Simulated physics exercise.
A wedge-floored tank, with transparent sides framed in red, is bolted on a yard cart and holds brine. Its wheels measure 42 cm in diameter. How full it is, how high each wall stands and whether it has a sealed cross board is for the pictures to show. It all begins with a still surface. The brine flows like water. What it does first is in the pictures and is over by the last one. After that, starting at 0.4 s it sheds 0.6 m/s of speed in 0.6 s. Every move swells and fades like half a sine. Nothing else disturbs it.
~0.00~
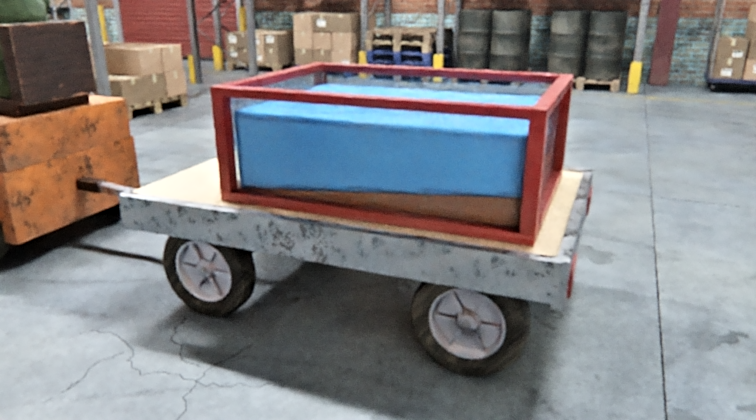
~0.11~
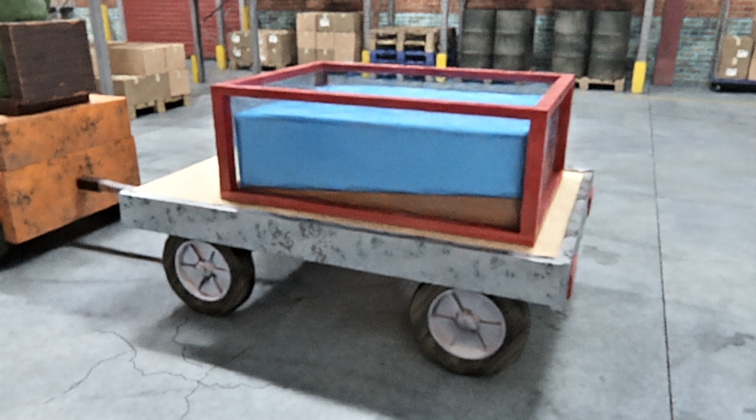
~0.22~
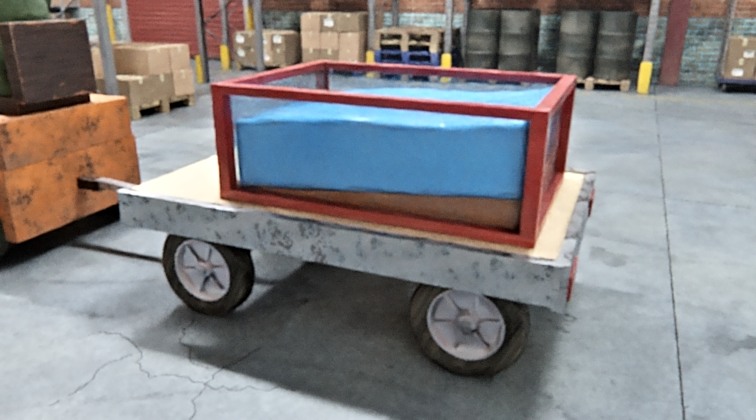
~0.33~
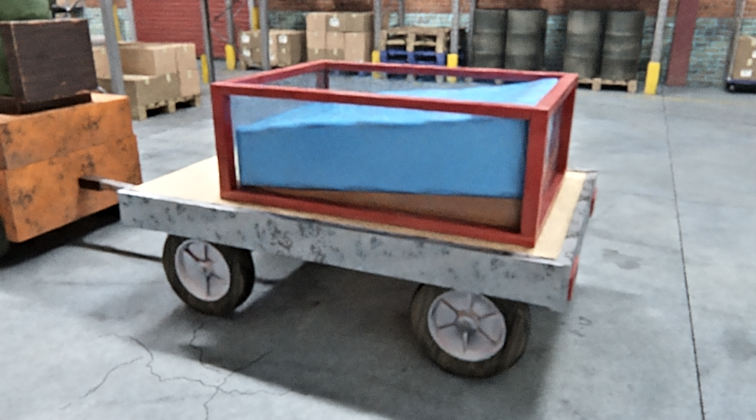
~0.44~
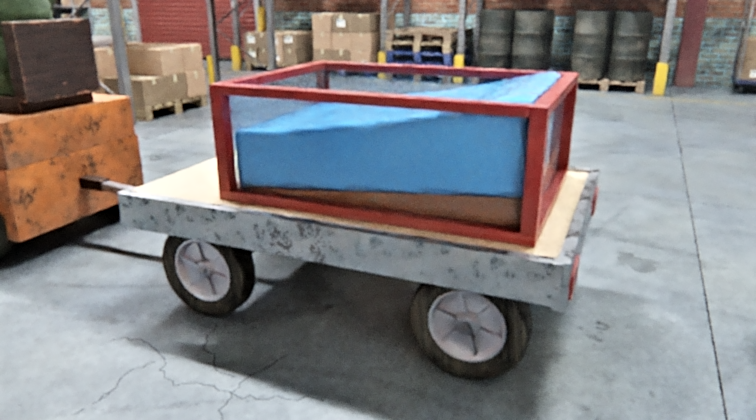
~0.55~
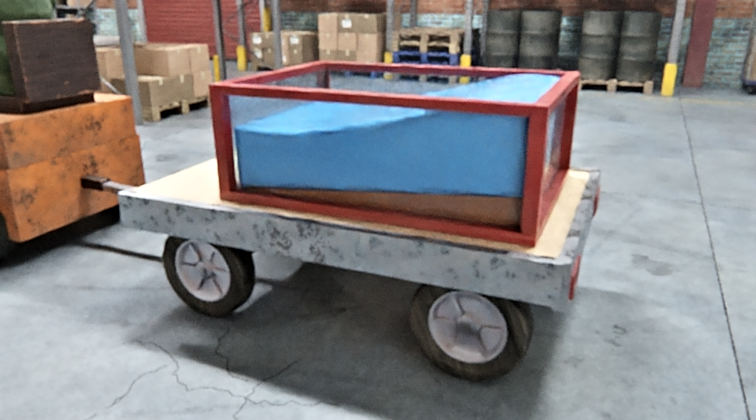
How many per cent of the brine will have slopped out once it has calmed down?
About 7 per cent.
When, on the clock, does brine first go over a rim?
Around 1.4 s.
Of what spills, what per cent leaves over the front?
Some 30 per cent of it.
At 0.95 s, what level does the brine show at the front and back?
Front 44 cm, back 24 cm.
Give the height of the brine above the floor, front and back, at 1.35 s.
Front 40 cm, back 20 cm.
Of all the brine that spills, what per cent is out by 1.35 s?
About 10 per cent.
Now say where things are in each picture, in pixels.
Level at the front (260, 108); level at the back (510, 128); still flat; the front is on the left, levels are read along the near wall; a wheel hub at (464, 329), in the first frame.
Level at the front (260, 106); level at the back (511, 128); still flat, in the second frame.
Level at the front (261, 117); rising 5° towards the back, in the third frame.
Level at the front (261, 122); level at the back (514, 103); rising 9° towards the back, in the fourth frame.
Level at the front (260, 126); level at the back (514, 92); rising 11° towards the back, in the fifth frame.
Level at the front (260, 122); level at the back (513, 99); rising 9° towards the back; a wheel hub at (464, 332), in the sixth frame.
Then, 0.95 s in, front 44 cm, middle 28 cm, back 23 cm above the lowest part of the floor; no loss so far.
Then, 1.35 s in, front 41 cm, middle 32 cm, back 20 cm above the lowest part of the floor; the loss stands at 1 per cent, over the front.
Then, 1.85 s in, front 22 cm, middle 27 cm, back 45 cm above the lowest part of the floor; the loss stands at 3 per cent, over the front, a little elsewhere.
Then, 3.98 s in, the loss stands at 7 per cent, over the back and the front, a little elsewhere, 15 of 214 litres.
